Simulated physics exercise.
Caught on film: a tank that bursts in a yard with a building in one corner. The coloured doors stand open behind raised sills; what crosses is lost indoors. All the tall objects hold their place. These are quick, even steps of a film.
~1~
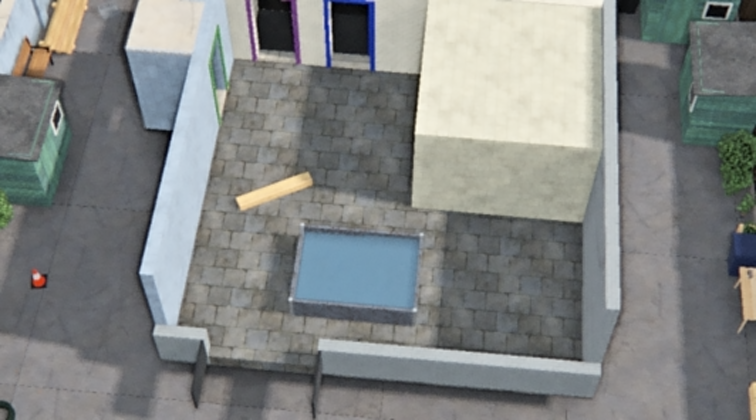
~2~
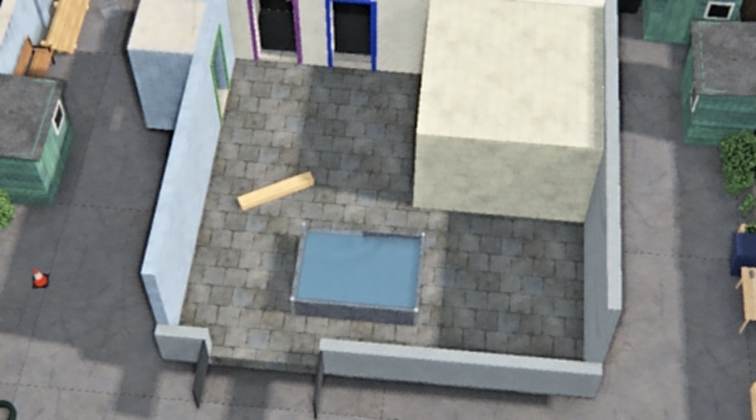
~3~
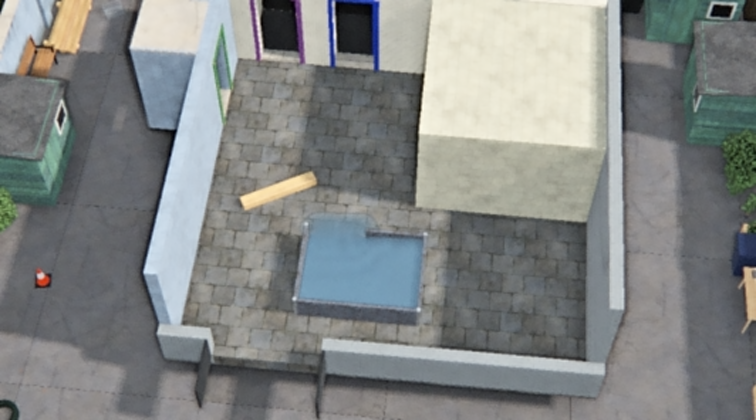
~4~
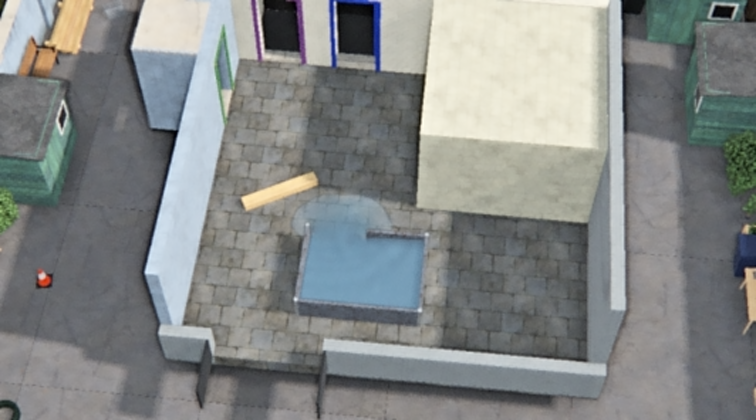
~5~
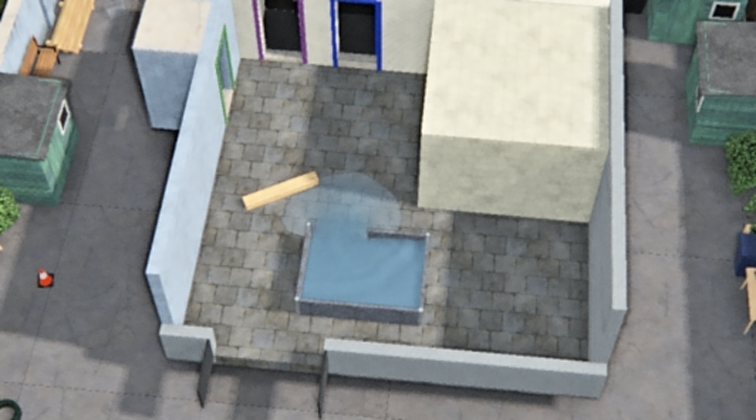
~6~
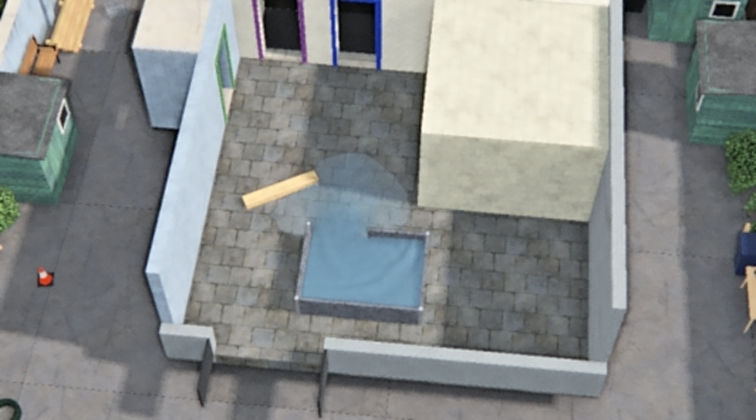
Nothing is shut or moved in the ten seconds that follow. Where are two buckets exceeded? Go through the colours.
One by one: The purple door holds within the limit; the green door floods; the blue door holds within the limit.
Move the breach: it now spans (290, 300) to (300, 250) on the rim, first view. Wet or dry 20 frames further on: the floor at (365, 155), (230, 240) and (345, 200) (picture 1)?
As listed: No water, under water, no water.
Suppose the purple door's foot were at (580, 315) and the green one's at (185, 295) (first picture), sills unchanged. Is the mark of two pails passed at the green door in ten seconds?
In short: The green door lets less in.
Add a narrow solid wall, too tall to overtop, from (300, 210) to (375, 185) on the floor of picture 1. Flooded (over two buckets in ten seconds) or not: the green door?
Then: Green door stays under.
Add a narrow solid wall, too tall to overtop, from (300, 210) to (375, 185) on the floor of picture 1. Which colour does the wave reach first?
I say the blue one.
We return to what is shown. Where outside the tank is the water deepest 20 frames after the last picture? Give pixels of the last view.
Around (425, 79).
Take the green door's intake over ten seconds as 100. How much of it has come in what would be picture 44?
About 5 per cent.
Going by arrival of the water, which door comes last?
That is the door marked green.
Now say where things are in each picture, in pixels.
In the first picture, still water in the water tank at (357, 269).
In the second picture, the front is at a hidden place, out from the gap on the water tank's far side.
In the third picture, water pours out on the water tank's far side and has run to (366, 218).
In the fourth picture, the front is at (372, 202), out from the gap on the water tank's far side.
In the fifth picture, the front is at (357, 175), out from the gap on the water tank's far side.
In the sixth picture, the front is at (365, 157), out from the gap on the water tank's far side.
A moment on, water covers 20 % of the floor; the purple door not reached, the green door not reached, the blue door not reached.
Next, water covers 35 % of the floor; the purple door not reached, the green door not reached, the blue door wet at the sill, nothing in.
Then, water covers 45 % of the floor; the purple door wet at the sill, nothing in, the green door not reached, the blue door wet at the sill, nothing in.
Later, water covers 55 % of the floor; the purple door wet at the sill, nothing in, the green door under two buckets in, the blue door wet at the sill, nothing in.
In the end, water covers 70 % of the floor; the purple door under two buckets in, the green door over two buckets in, the blue door wet at the sill, nothing in.
